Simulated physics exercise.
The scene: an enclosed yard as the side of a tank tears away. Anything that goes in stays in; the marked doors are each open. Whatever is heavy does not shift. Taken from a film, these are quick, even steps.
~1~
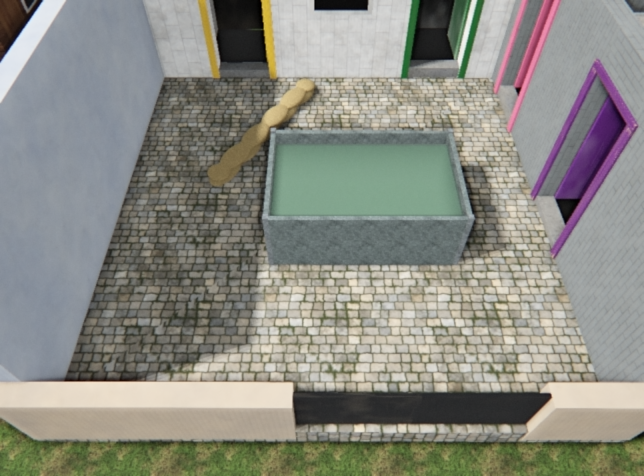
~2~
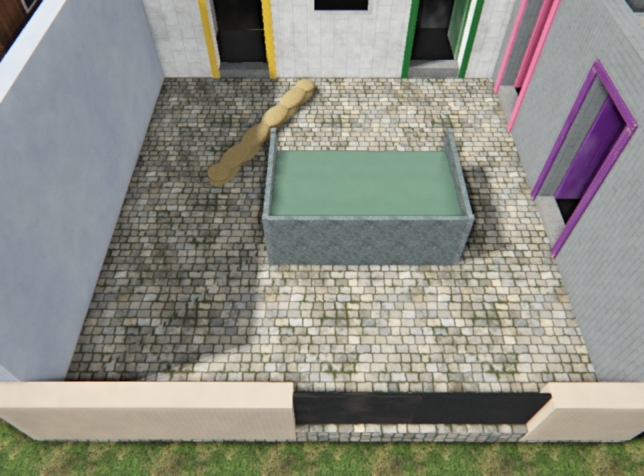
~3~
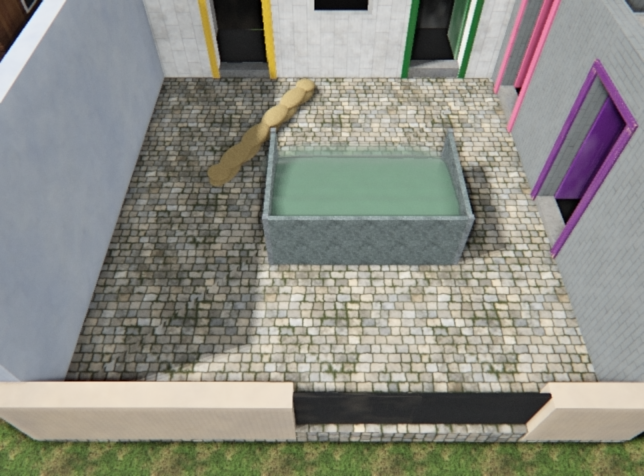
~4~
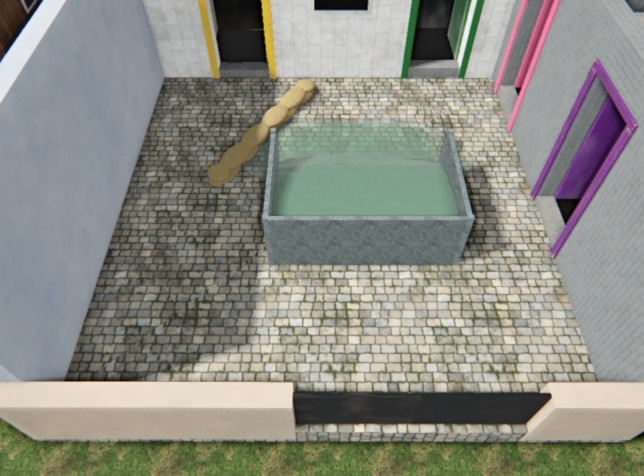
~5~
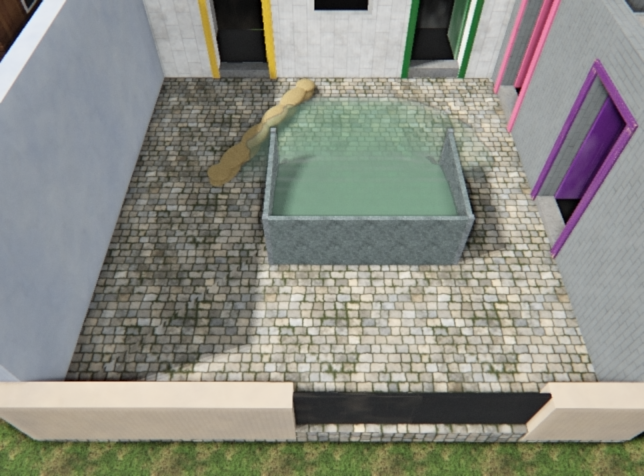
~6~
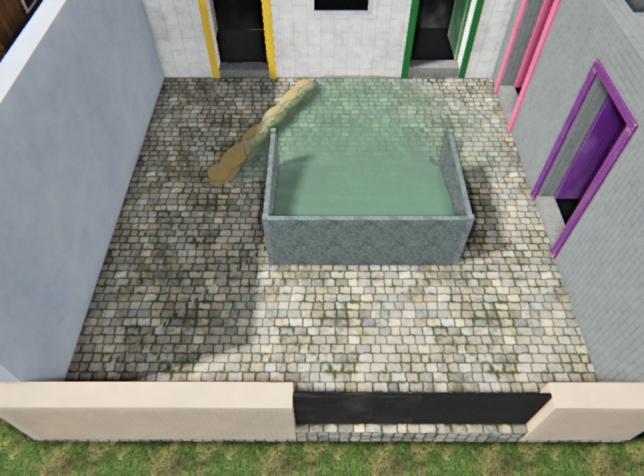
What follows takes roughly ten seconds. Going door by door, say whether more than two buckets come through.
Purple door: Not too much gets in there. Yellow door: Not too much gets in there. Pink door: Too much gets in there. Green door: Too much gets in there.
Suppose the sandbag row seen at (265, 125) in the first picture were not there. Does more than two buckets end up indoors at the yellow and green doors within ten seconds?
Note: Yellow door gets flooded; green door gets flooded.
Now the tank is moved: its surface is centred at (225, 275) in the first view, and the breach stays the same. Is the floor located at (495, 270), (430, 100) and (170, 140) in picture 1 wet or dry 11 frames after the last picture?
As listed: Untouched, reached, reached.
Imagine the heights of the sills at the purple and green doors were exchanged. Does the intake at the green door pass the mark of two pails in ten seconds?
As I read it, the green door exceeds it.
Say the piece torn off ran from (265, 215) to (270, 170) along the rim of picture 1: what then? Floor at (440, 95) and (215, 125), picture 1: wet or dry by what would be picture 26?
Order as given: Unwetted, then inundated.
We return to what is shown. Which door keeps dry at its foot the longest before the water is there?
Looks like the purple-painted one.
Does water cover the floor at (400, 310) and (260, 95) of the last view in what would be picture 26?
So I'd put them as unwetted and swamped.
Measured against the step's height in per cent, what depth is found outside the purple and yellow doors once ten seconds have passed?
I reckon it's around 70 and then 20 per cent.
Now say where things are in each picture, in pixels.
The first frame shows the tank at (364, 176) is whole and still.
In the second frame, water pours out on the tank's far side and has run to a hidden place.
In the third frame, the front is at (268, 161), out from the gap on the tank's far side.
In the fourth frame, the front is at a hidden place, out from the gap on the tank's far side.
In the fifth frame, water pours out on the tank's far side and has run to (464, 128).
In the sixth frame, the front is at (401, 79), out from the gap on the tank's far side.
A moment on, water covers 35 % of the floor; the purple door not reached, the yellow door wet at the sill, nothing in, the pink door wet at the sill, nothing in, the green door under two buckets in.
Next, water covers 40 % of the floor; the purple door not reached, the yellow door wet at the sill, nothing in, the pink door under two buckets in, the green door over two buckets in.
Then, water covers 65 % of the floor; the purple door wet at the sill, nothing in, the yellow door wet at the sill, nothing in, the pink door far over two buckets in, the green door far over two buckets in.
Later, water covers 90 % of the floor; the purple door wet at the sill, nothing in, the yellow door wet at the sill, nothing in, the pink door far over two buckets in, the green door far over two buckets in.
In the end, water covers 95 % of the floor; the purple door wet at the sill, nothing in, the yellow door wet at the sill, nothing in, the pink door far over two buckets in, the green door far over two buckets in.
